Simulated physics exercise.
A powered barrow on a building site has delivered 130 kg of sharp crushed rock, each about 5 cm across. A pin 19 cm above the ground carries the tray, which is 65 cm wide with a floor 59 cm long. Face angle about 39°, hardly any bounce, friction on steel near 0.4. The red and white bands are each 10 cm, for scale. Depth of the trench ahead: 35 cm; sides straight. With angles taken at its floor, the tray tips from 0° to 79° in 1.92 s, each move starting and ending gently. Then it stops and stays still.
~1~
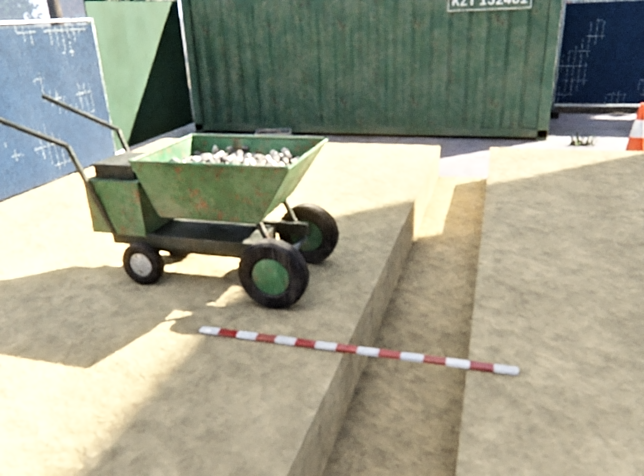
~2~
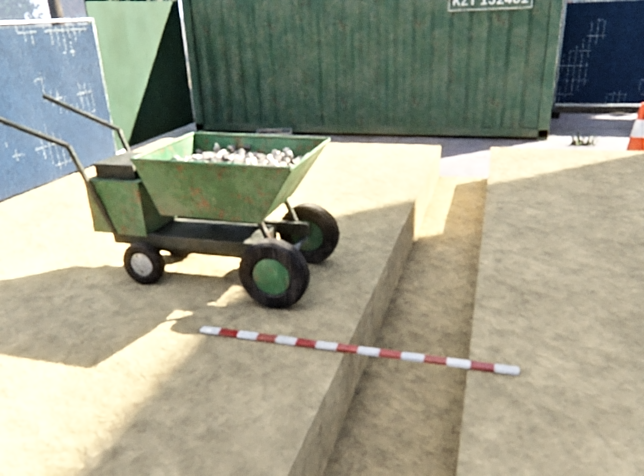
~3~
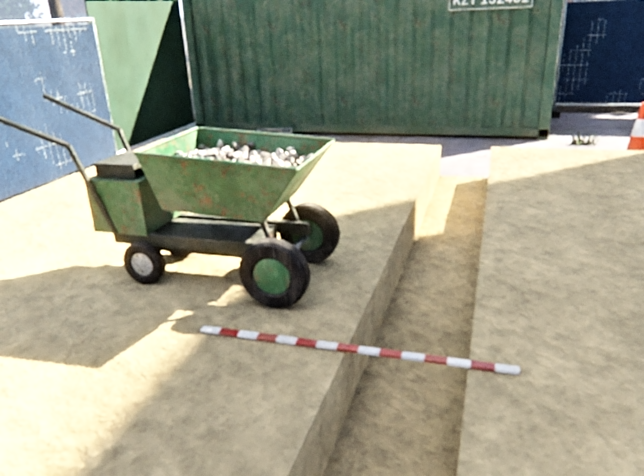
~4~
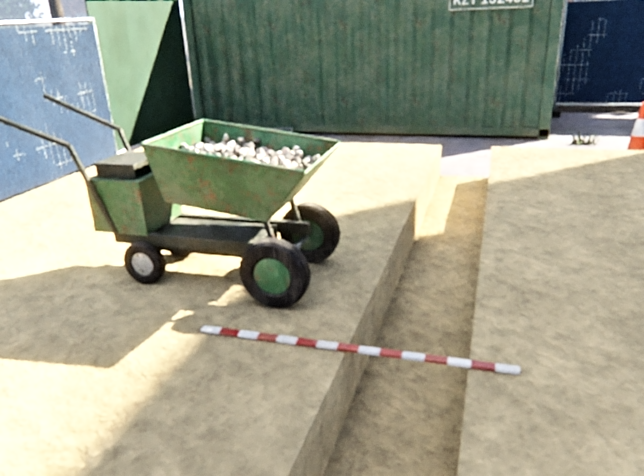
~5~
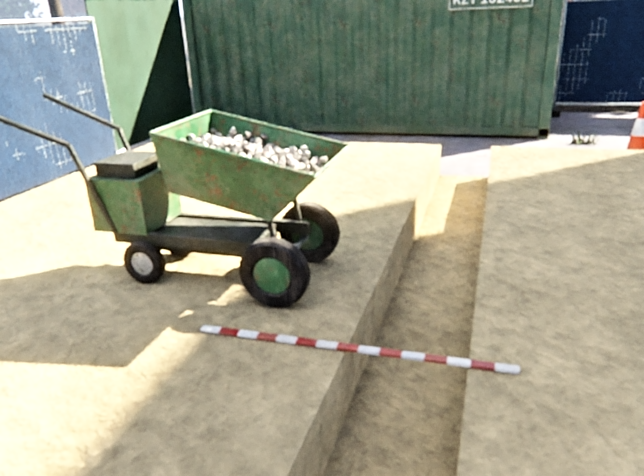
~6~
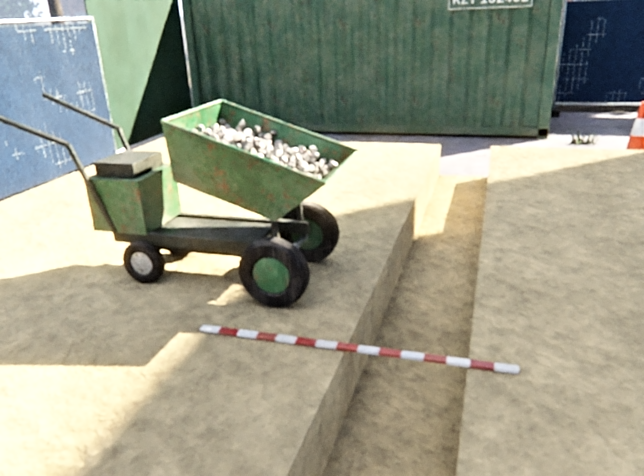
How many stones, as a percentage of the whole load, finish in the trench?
Roughly 100 per cent of the load ends up in the trench.
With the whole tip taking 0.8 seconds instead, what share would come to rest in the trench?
With that change, it comes to around 95 per cent.
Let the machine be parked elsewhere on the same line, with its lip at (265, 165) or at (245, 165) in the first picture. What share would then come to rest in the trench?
100 and 95 %.
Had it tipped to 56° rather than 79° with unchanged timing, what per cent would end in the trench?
Then about 5 per cent.
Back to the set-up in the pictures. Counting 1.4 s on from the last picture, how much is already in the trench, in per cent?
40 per cent, give or take.
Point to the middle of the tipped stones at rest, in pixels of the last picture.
Resting centre: About (432, 338).
Then, 0.8 s after the last picture the floor is at 67°, 100 % in the tray; the foremost stones are at (397, 230).
Then, 1.4 s after the last picture the floor is at 79°, 59 % in the tray, 41 % in the trench; the foremost stones are at (468, 345).
Then, 1.8 s after the last picture the floor is at 79°, 30 % in the tray, 70 % in the trench; the foremost stones are at (474, 335).
Then, 3.7 s after the last picture the floor is at 79°, 0 % in the tray, 100 % in the trench; the foremost stones are at (473, 347).
